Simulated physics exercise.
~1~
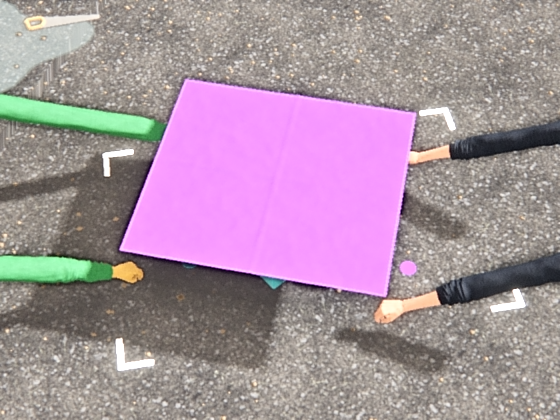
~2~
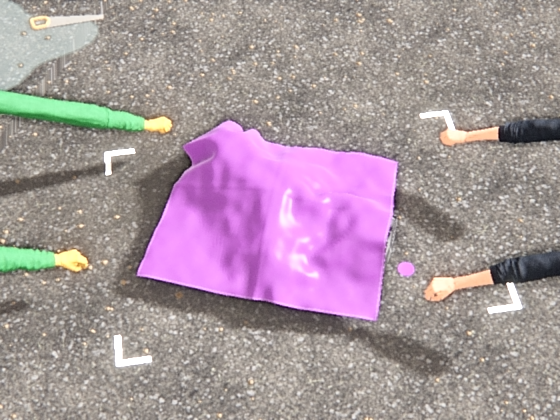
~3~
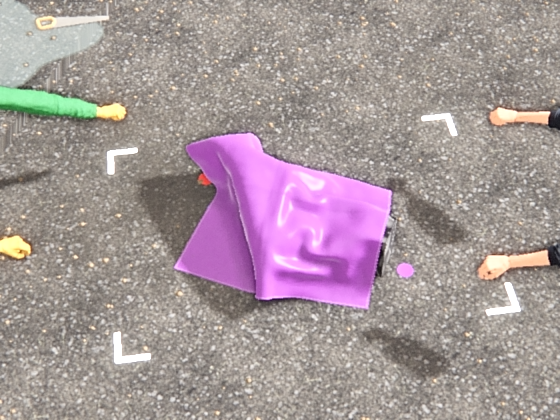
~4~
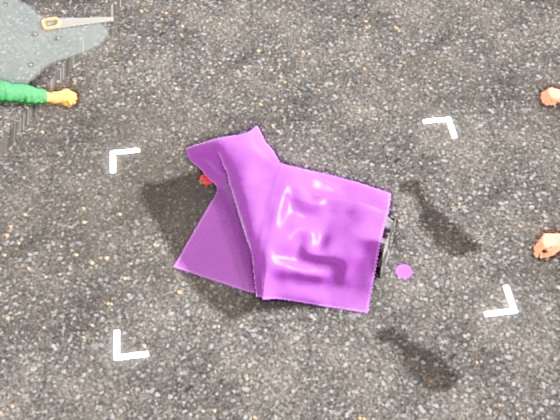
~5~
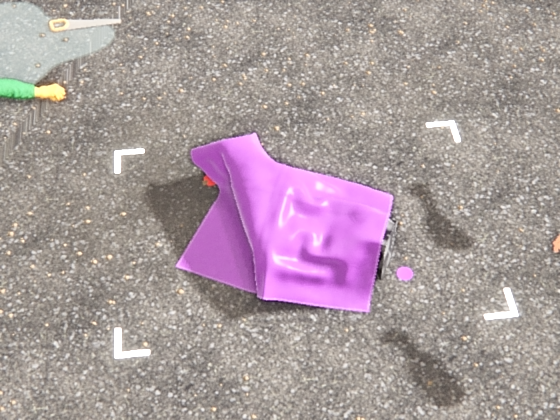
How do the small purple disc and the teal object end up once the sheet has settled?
The purple disc stays uncovered on the ground just to the right of the sheet, while the teal object is hidden beneath it.
On grey asphalt, four hands releasing a purple sheet that drops and settles in folds, leaving a small purple disc uncovered.
